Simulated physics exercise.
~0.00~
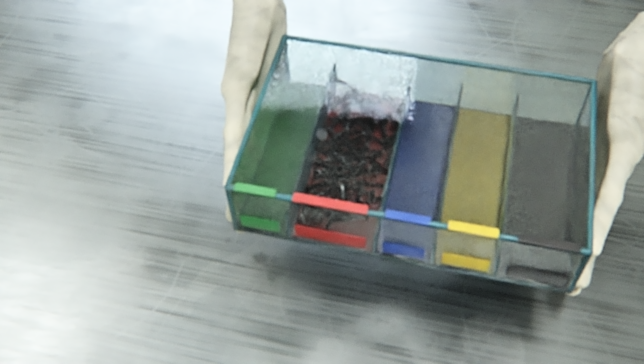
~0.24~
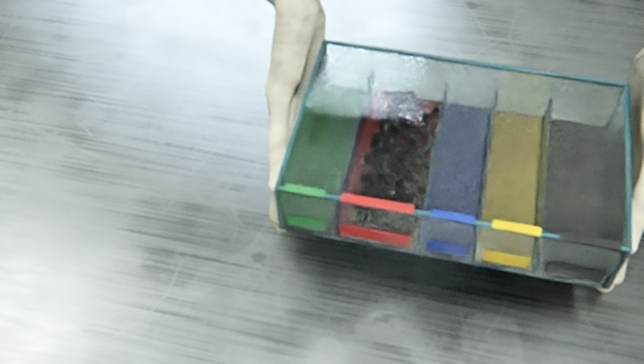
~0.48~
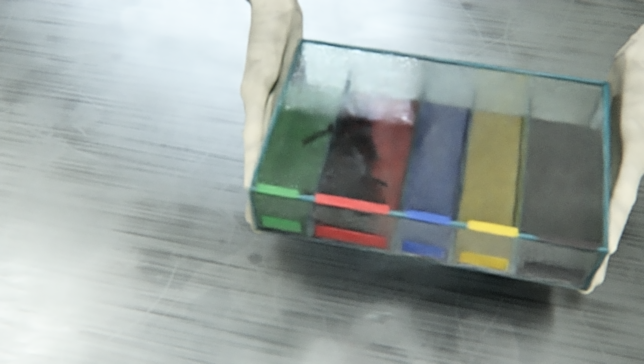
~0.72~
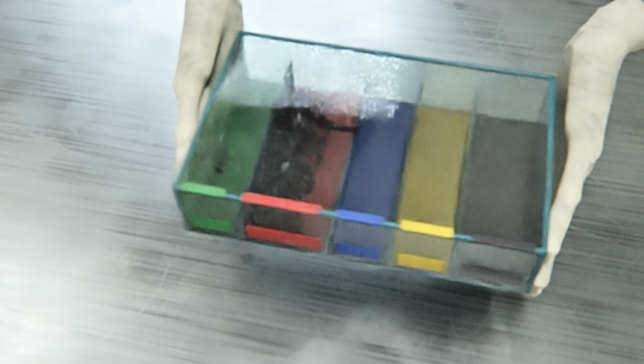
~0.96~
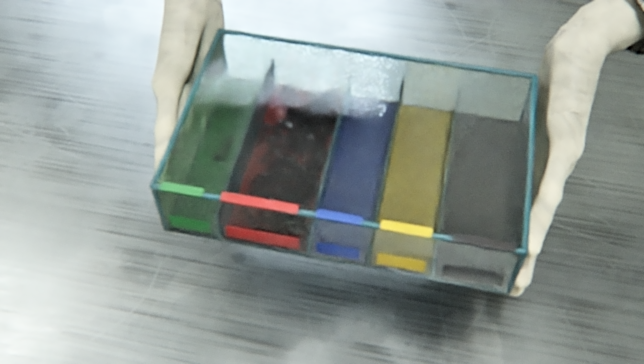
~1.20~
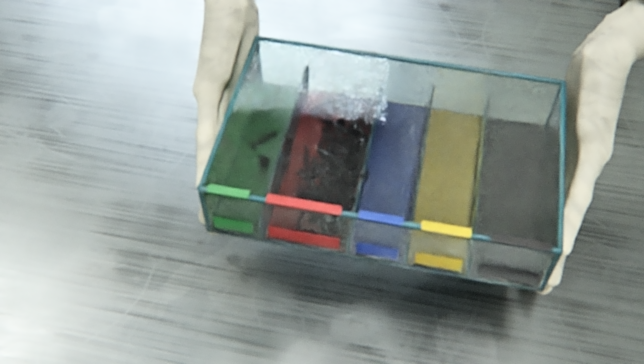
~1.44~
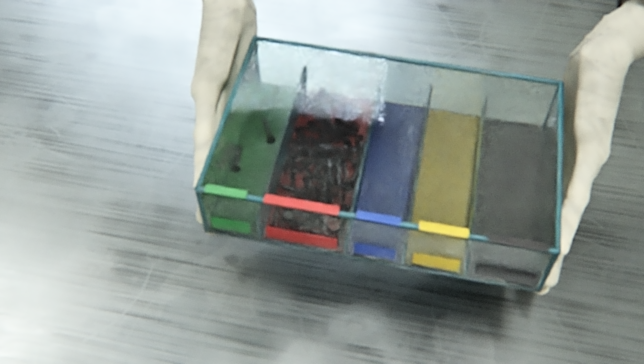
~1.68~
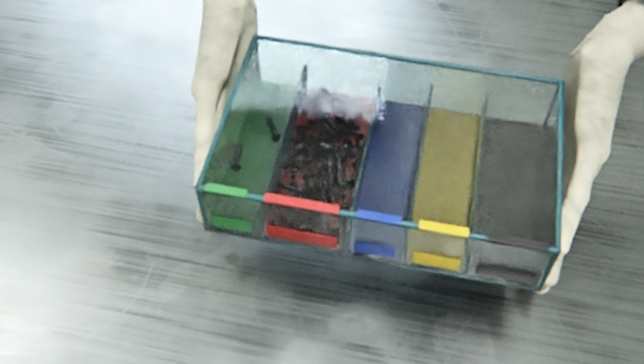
Above a gray surface, hands shake a divided clear box, leaving most dark pieces in red.
